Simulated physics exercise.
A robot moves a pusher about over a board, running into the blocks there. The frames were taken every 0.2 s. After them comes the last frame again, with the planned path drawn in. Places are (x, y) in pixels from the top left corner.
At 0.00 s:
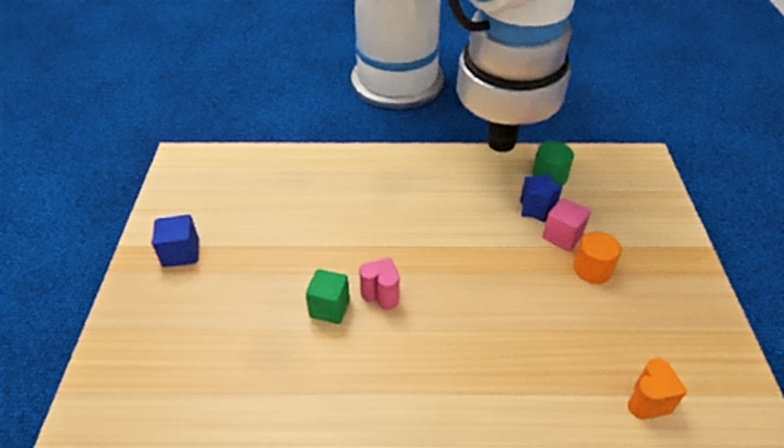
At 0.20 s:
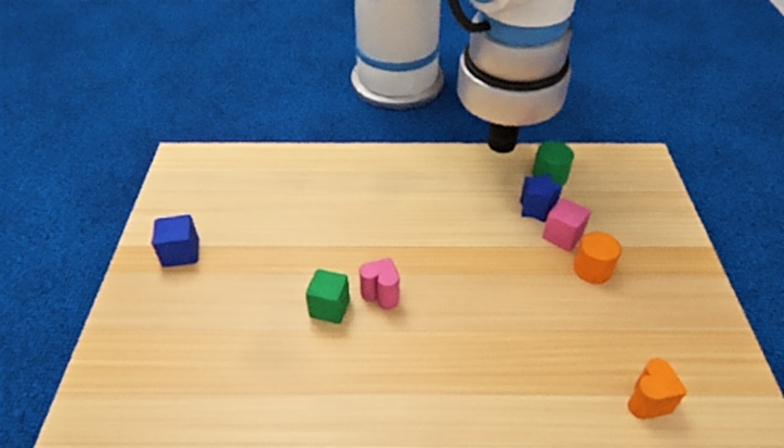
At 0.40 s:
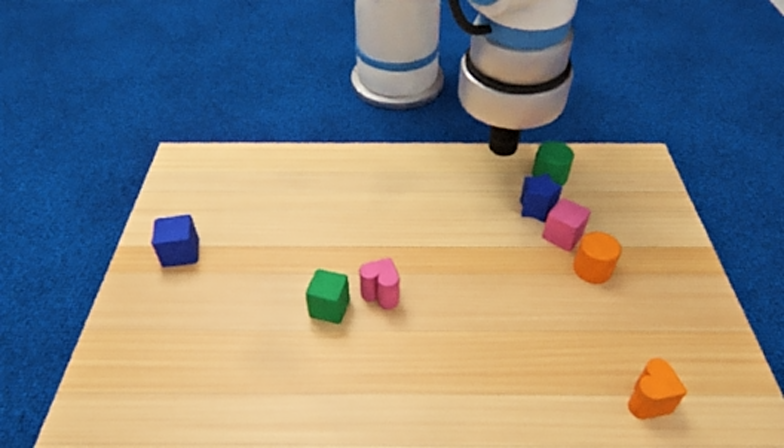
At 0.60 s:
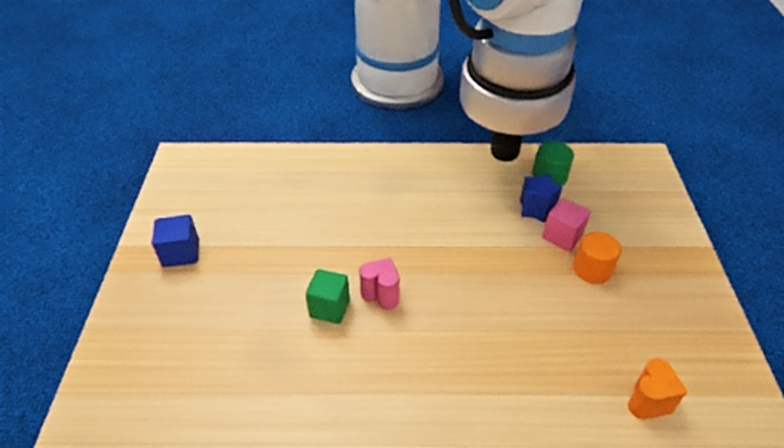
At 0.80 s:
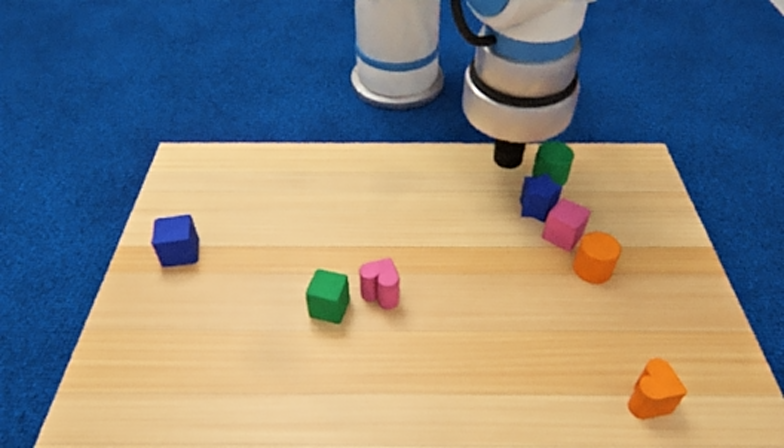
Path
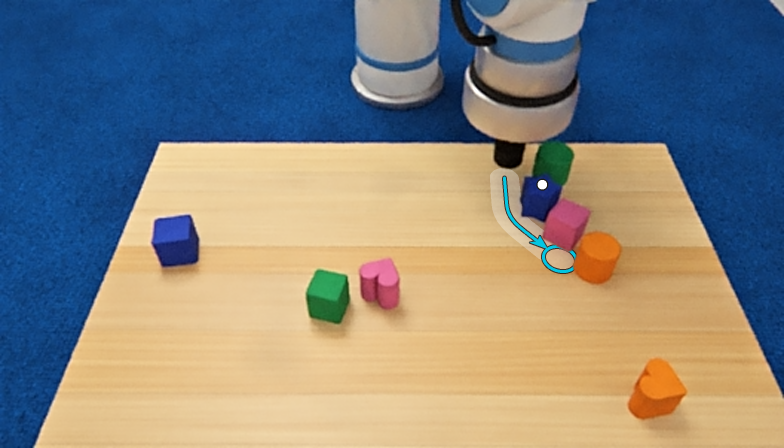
The video shows a robot arm over a wooden board scattered with blue, green, pink and orange blocks. Its dark-tipped pusher shifts slightly down and to the right near a cluster at the upper right, while the blocks stay still.
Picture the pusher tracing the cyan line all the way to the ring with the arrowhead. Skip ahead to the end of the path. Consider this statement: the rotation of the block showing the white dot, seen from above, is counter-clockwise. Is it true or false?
True.
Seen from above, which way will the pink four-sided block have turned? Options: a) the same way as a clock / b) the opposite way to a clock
a
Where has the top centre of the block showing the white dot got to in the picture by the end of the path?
Around pixel (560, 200).
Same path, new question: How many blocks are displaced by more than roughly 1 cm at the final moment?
Shifted over 1 cm: Two.
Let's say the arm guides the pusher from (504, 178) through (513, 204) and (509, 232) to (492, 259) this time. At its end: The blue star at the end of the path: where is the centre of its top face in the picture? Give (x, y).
Located at (547, 200).
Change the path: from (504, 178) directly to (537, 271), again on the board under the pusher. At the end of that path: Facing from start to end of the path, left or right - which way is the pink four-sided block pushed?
The pink four-sided block is shifted sideways to the left, facing along the path from start to end.
Drawn move, from (504, 178) via (507, 206) and (527, 233), ending at (560, 259); the dot is on the blue star.
On the path given first. One third of the way, pusher at (510, 188); blue star at (547, 190), turned 25° anticlockwise; pink four-sided block at (573, 213).
Two thirds of the way, pusher at (532, 216); blue star at (557, 198), turned 110° anticlockwise; pink four-sided block at (589, 218), turned 25° clockwise.
At the end, pusher at (565, 241); blue star at (560, 200), turned 130° anticlockwise; pink four-sided block at (589, 218), turned 25° clockwise; orange round block still.
